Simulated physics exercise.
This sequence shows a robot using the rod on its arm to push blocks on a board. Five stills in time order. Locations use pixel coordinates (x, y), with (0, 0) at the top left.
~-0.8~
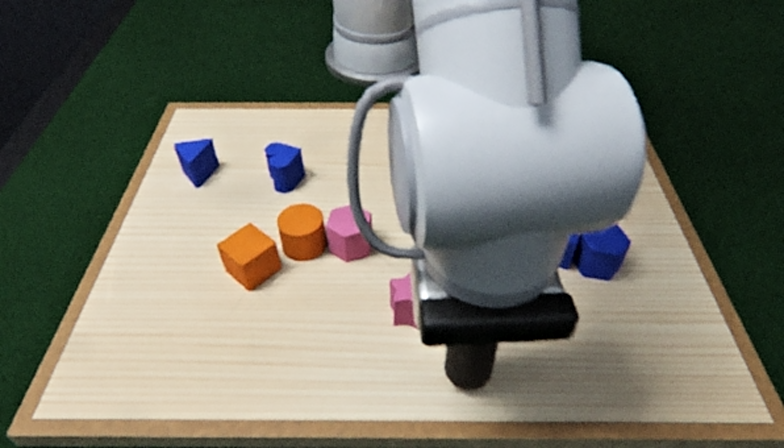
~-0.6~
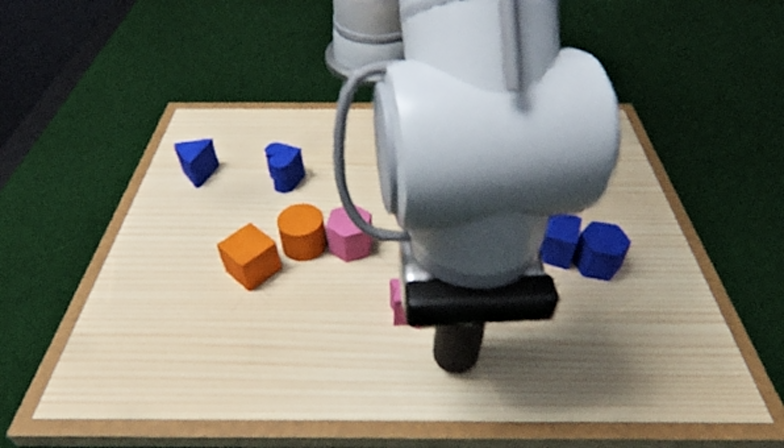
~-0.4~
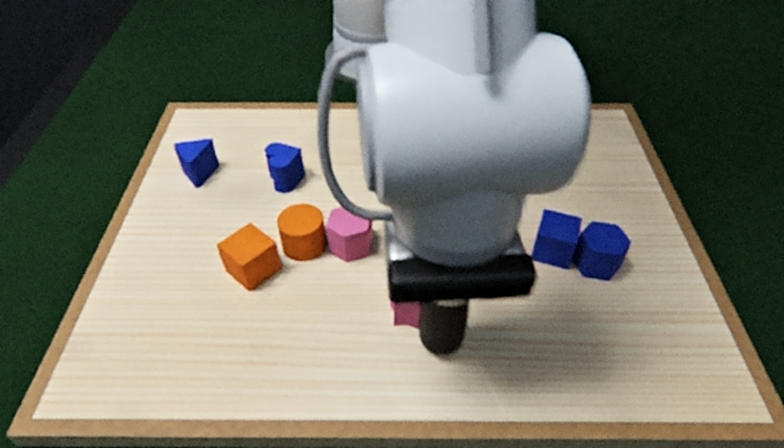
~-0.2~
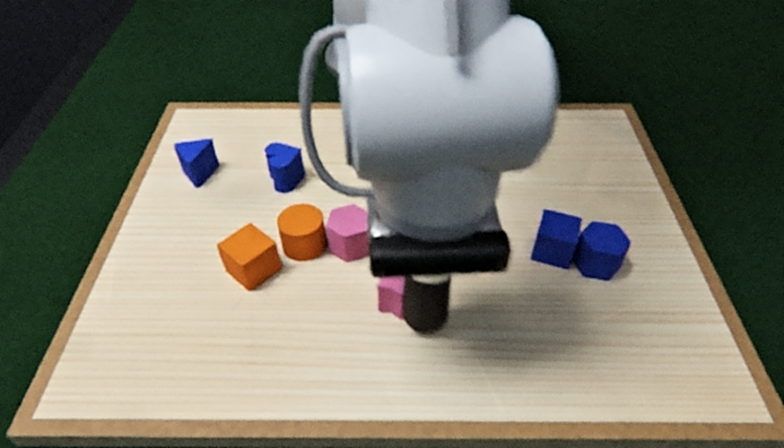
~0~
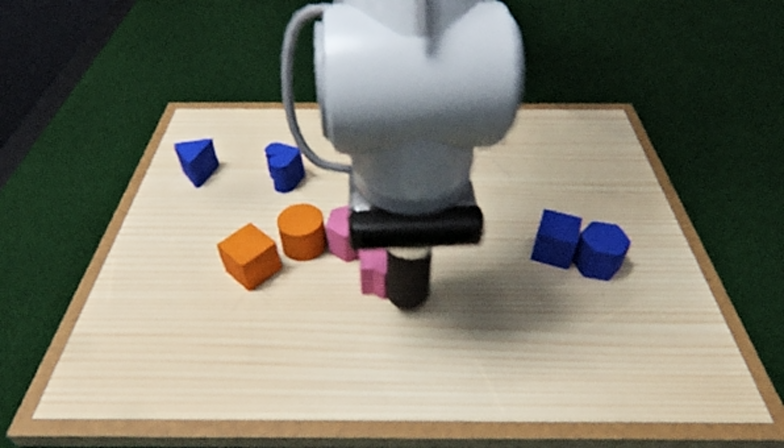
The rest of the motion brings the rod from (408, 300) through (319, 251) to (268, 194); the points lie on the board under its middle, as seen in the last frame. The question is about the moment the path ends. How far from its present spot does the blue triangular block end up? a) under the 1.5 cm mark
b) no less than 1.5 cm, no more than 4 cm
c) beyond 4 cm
Letter a.
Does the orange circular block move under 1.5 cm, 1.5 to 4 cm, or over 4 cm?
Over 4 cm.
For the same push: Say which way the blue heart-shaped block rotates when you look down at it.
The block turns clockwise.
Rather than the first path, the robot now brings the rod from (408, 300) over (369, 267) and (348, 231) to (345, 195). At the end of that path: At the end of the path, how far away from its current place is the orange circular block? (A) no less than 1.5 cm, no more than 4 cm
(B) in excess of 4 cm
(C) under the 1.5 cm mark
Correct choice: A.
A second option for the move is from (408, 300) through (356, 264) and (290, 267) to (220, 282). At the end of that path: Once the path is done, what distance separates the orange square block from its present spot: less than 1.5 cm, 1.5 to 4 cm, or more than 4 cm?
The orange square block moves over 4 cm.
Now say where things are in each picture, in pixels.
In the first picture, rod's lower end (468, 369); blue triangular block (192, 148); blue heart-shaped block (281, 153); orange circular block (300, 218); pink hexagonal block (349, 219); pink star (410, 287).
In the second picture, rod (456, 354); blocks still.
In the third picture, rod (442, 335); blocks still.
In the fourth picture, rod (426, 315); pink star partly hidden.
In the fifth picture, rod (408, 293); blue triangular block (192, 148); blue heart-shaped block (281, 153); orange circular block (300, 218); pink hexagonal block partly hidden; pink star (377, 258).
What follows on the original path. One third of the way, rod (346, 259); orange circular block (288, 213); pink hexagonal block (334, 194); pink star (324, 220), turned 20° clockwise.
Two thirds of the way, rod (294, 225); orange circular block (238, 183); pink hexagonal block (327, 184), turned 50° clockwise; pink star (273, 188), turned 15° clockwise.
At the end, rod (266, 186); blue triangular block still; blue heart-shaped block (284, 144), turned 35° clockwise; orange circular block (209, 167); pink hexagonal block (327, 184), turned 50° clockwise; pink star (246, 152), turned 15° clockwise.
